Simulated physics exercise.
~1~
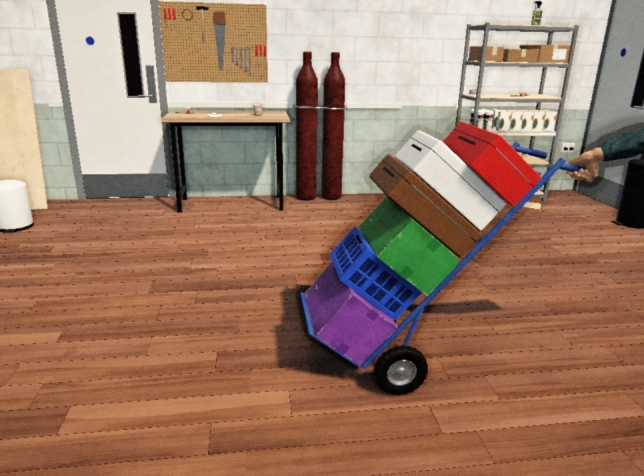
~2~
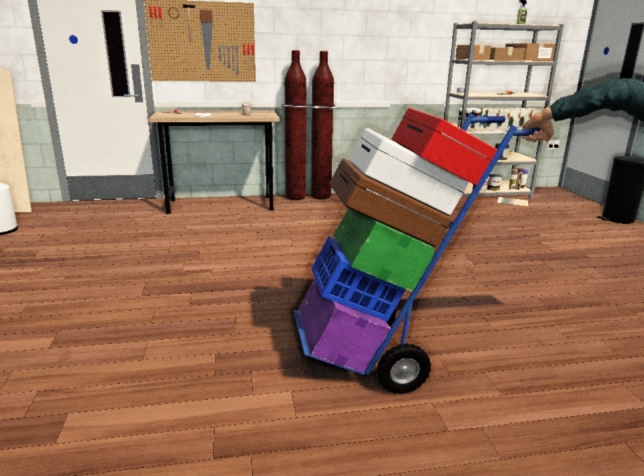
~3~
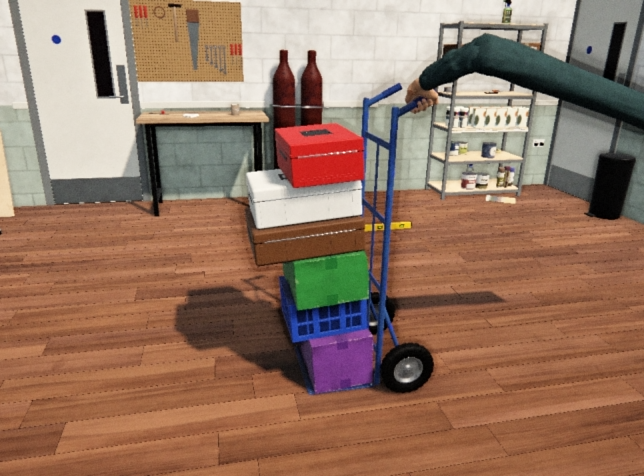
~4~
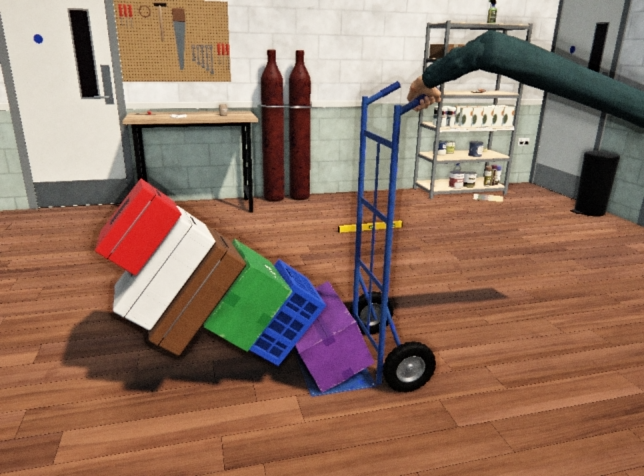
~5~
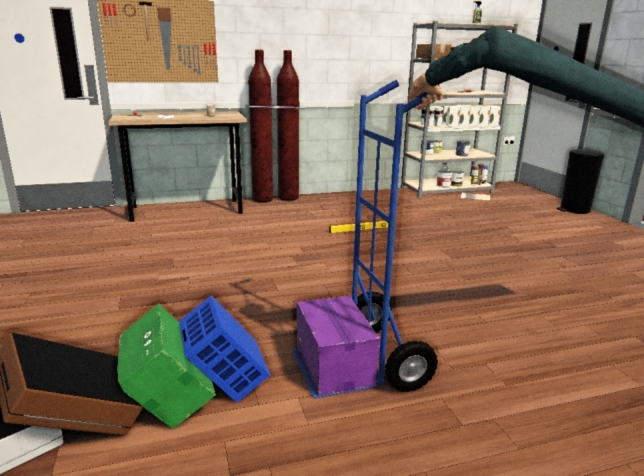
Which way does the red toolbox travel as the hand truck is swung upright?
The red toolbox moves to the left, going over with the rest of the toppling stack.
